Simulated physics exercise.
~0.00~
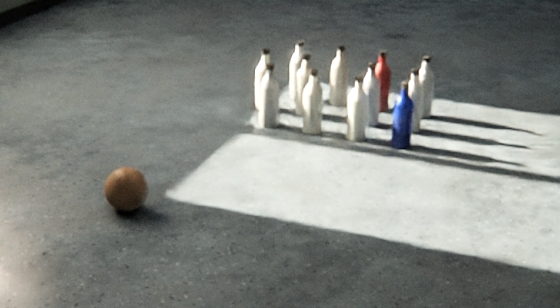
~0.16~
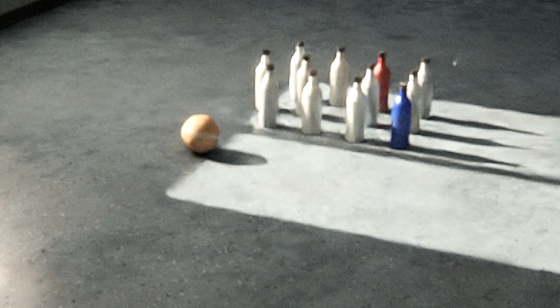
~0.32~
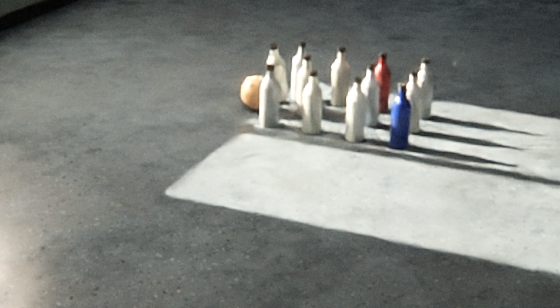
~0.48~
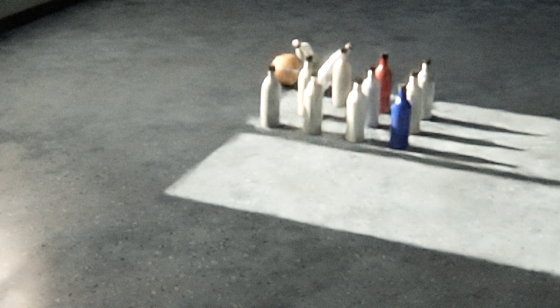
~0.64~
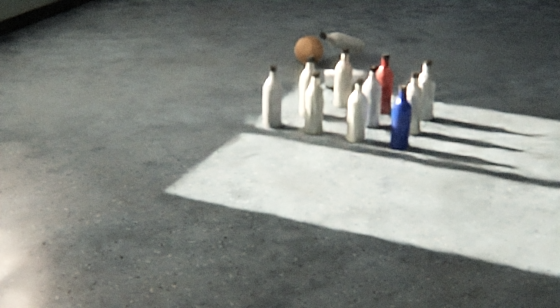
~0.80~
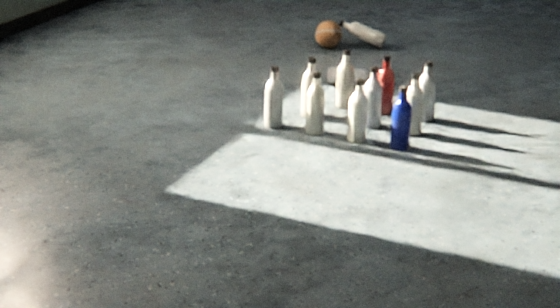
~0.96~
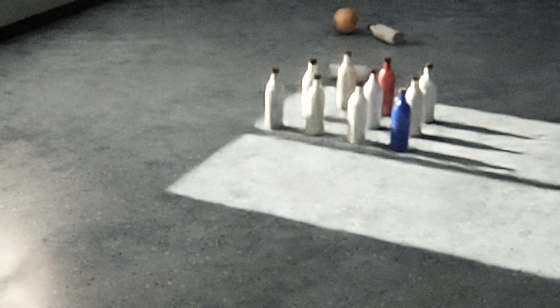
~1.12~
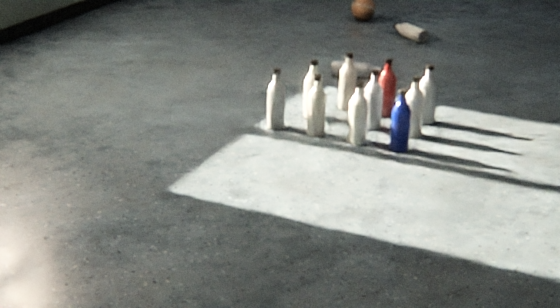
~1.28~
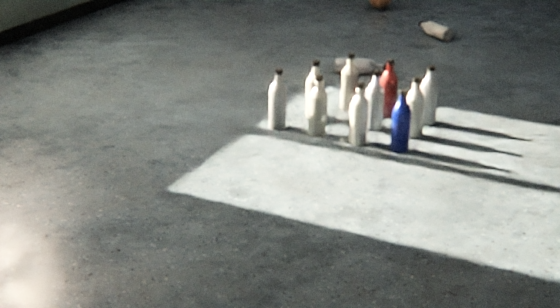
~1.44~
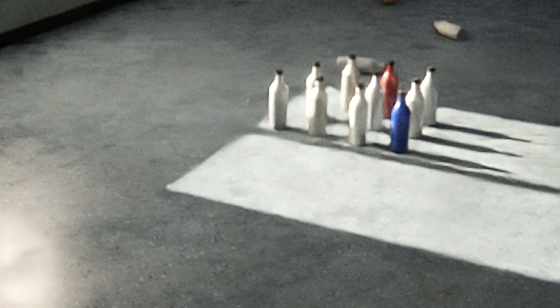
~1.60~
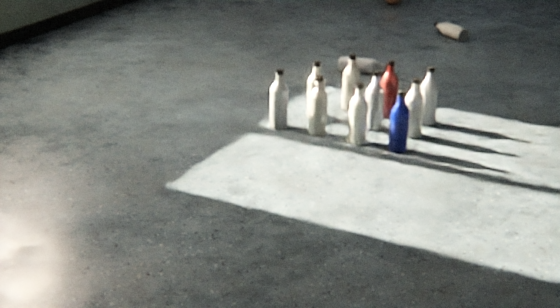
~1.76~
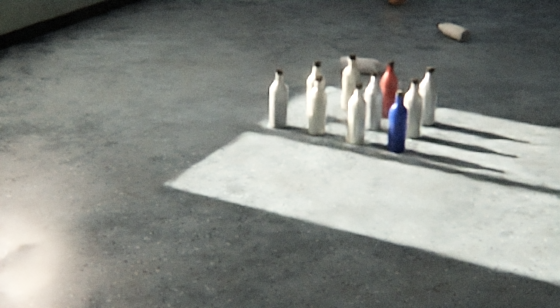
Brown ball rolling into a group of standing bottles, knocking two white ones over and rolling away, blue and red still upright.
